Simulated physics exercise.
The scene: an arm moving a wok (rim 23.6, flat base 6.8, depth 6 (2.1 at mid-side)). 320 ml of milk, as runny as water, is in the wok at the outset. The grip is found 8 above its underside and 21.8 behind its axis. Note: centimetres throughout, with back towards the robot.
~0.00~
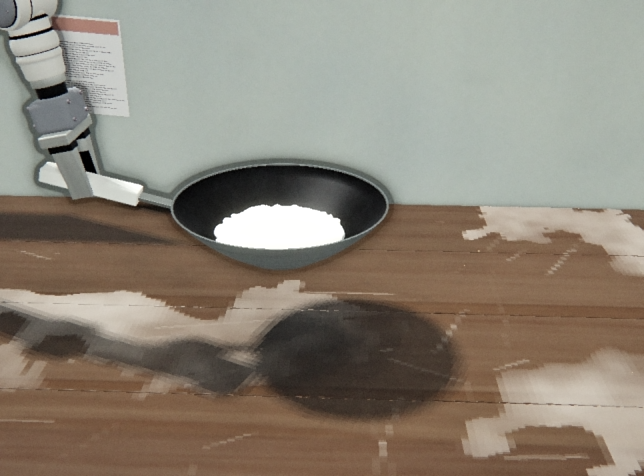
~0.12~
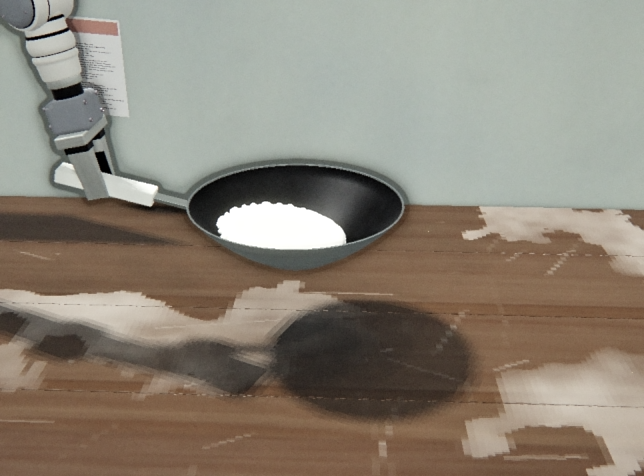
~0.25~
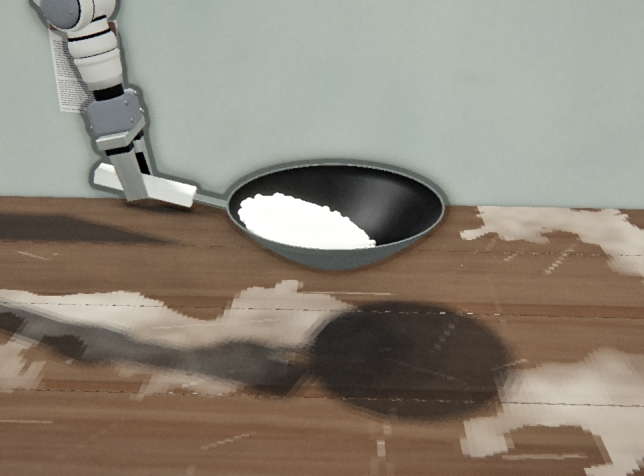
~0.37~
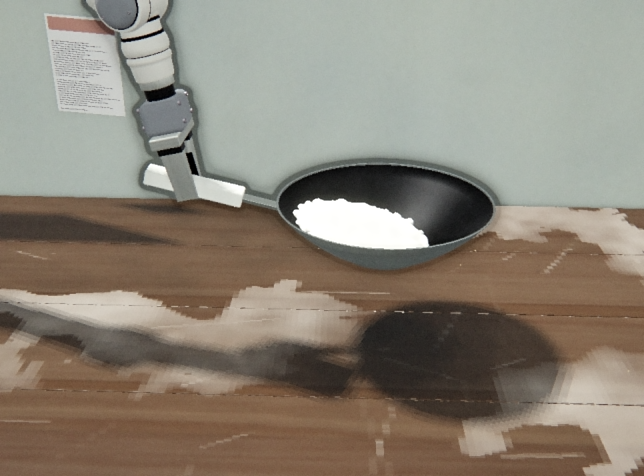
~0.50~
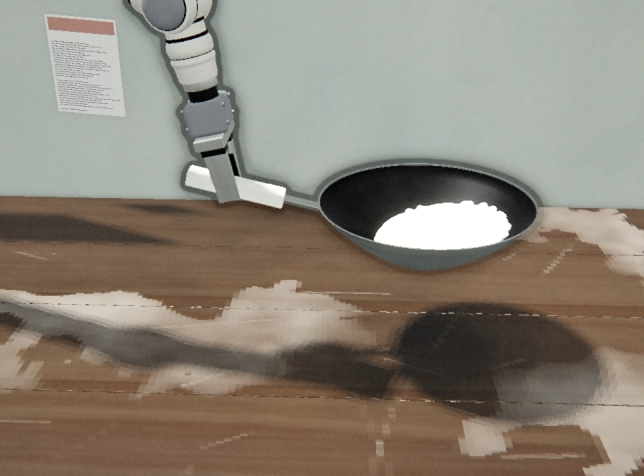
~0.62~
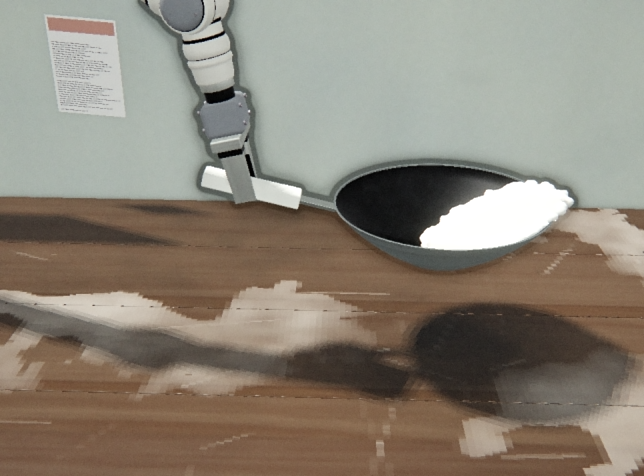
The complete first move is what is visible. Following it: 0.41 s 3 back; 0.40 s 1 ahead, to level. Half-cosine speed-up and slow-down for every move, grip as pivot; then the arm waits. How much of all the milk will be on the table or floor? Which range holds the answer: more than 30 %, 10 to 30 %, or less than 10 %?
The range is 10 to 30 %.
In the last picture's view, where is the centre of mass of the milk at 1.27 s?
Near (419, 240).
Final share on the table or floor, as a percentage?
Roughly 20 per cent.
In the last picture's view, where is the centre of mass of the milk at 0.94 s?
About (384, 232) in the last view.
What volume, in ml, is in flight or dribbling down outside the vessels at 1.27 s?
Amount outside the vessels: Near 0 ml.
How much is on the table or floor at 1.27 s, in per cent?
I'd say some 16 per cent of it.
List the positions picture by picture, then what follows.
The first picture shows wok middle at (281, 227), level; upper third of the milk around (281, 231), from x 220 to 345, top at y 210; 315 ml in the wok.
The second picture shows wok middle at (296, 228), level; upper third of the milk around (262, 229), from x 220 to 345, top at y 205.
The third picture shows wok middle at (335, 228), level; upper third of the milk around (278, 220), from x 240 to 375, top at y 195.
The fourth picture shows wok middle at (384, 227), level; upper third of the milk around (334, 223), from x 295 to 425, top at y 200.
The fifth picture shows wok middle at (425, 228), level; upper third of the milk around (468, 228), from x 375 to 510, top at y 205.
The sixth picture shows wok middle at (440, 228), level; upper third of the milk around (525, 206), from x 425 to 570, top at y 185; 305 ml in the wok, 10 ml in the air or running down outside.
After 0.94 s, level, liquid up to 18 above the table; 285 ml in the wok, 35 ml on the table or floor.
After 1.27 s, level, liquid up to 15 above the table; 260 ml in the wok, 55 ml on the table or floor.
After 1.63 s, level, liquid up to 14 above the table; 255 ml in the wok, 60 ml on the table or floor.
After 2.43 s, level, liquid up to 17 above the table; 255 ml in the wok, 65 ml on the table or floor.
At rest, 255 ml in the wok, 65 ml on the table or floor. That is 20 % on the table or floor.
